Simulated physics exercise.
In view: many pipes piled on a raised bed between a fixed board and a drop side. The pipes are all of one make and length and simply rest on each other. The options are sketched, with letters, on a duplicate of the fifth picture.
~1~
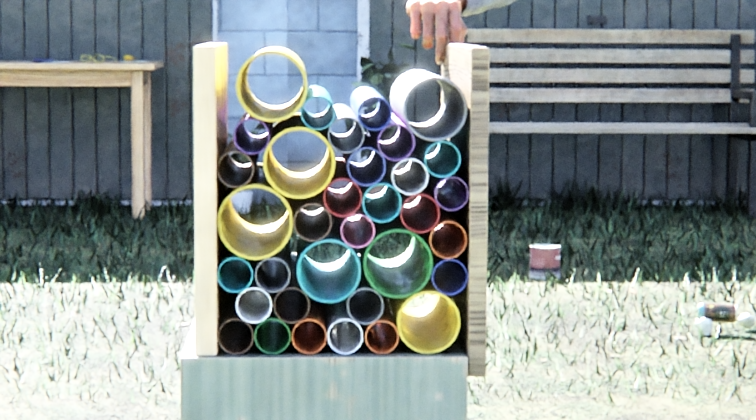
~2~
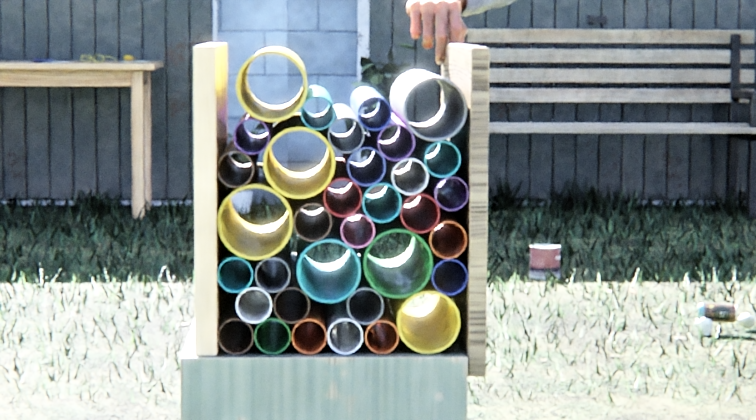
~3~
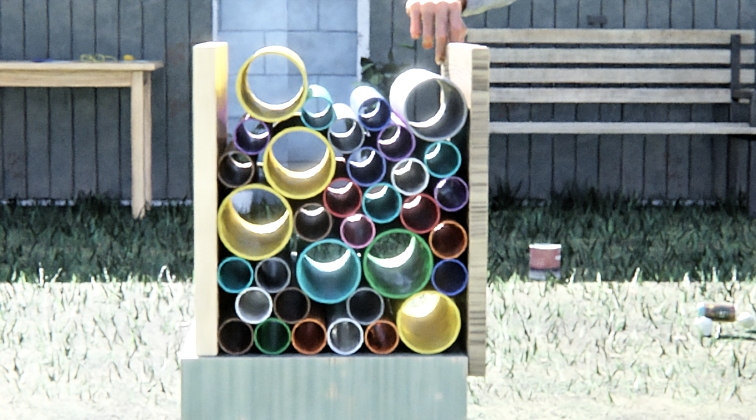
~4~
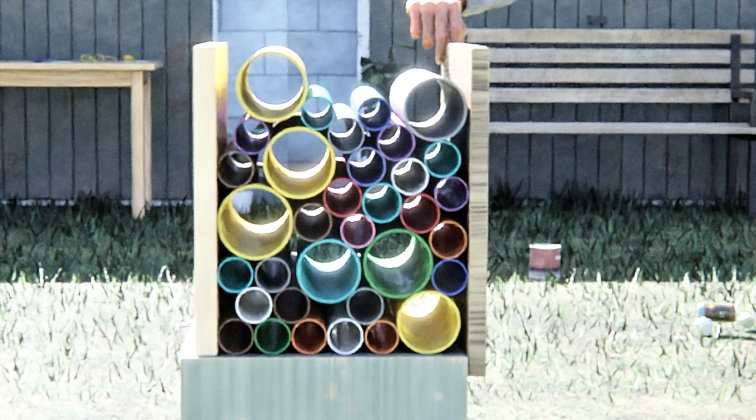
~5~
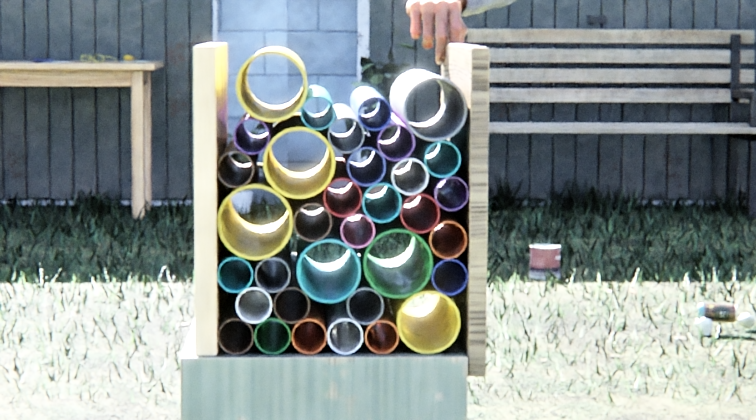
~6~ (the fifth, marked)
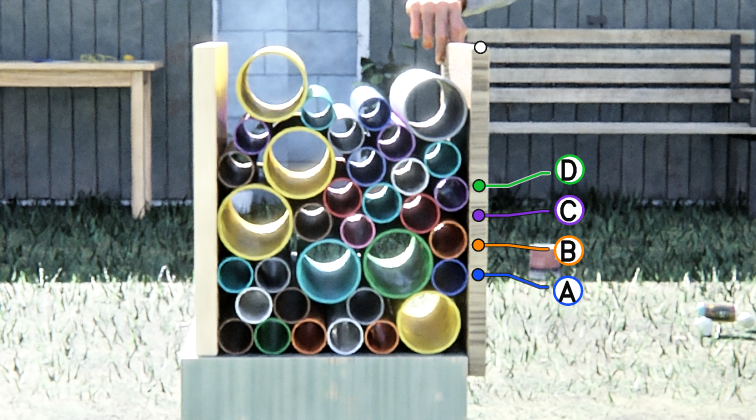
On a grassy yard, colourful pipes of different sizes sat stacked between two wooden side boards, with a bench behind, while a hand rested at the top of the right board and nothing visibly moved.
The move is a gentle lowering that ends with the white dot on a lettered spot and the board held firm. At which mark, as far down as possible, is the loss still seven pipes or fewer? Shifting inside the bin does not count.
The lowest mark that will do is B.
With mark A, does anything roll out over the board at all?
Yes, at A.
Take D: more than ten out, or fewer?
It loses fewer than ten.
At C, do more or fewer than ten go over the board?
It loses fewer than ten.
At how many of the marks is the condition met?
Three of the four.
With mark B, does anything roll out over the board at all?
Yes.
On the marked copy, A at (478, 275); B at (479, 245); C at (479, 215); D at (479, 186); the white dot at (481, 47).
Following B. Soon after the start, top of the board (470, 131).
Later, top of the board (469, 225).
In the end, top of the board (469, 244), three out over the board.
As for the rest, A more than seven out over the board; C none out over the board; D none out over the board.
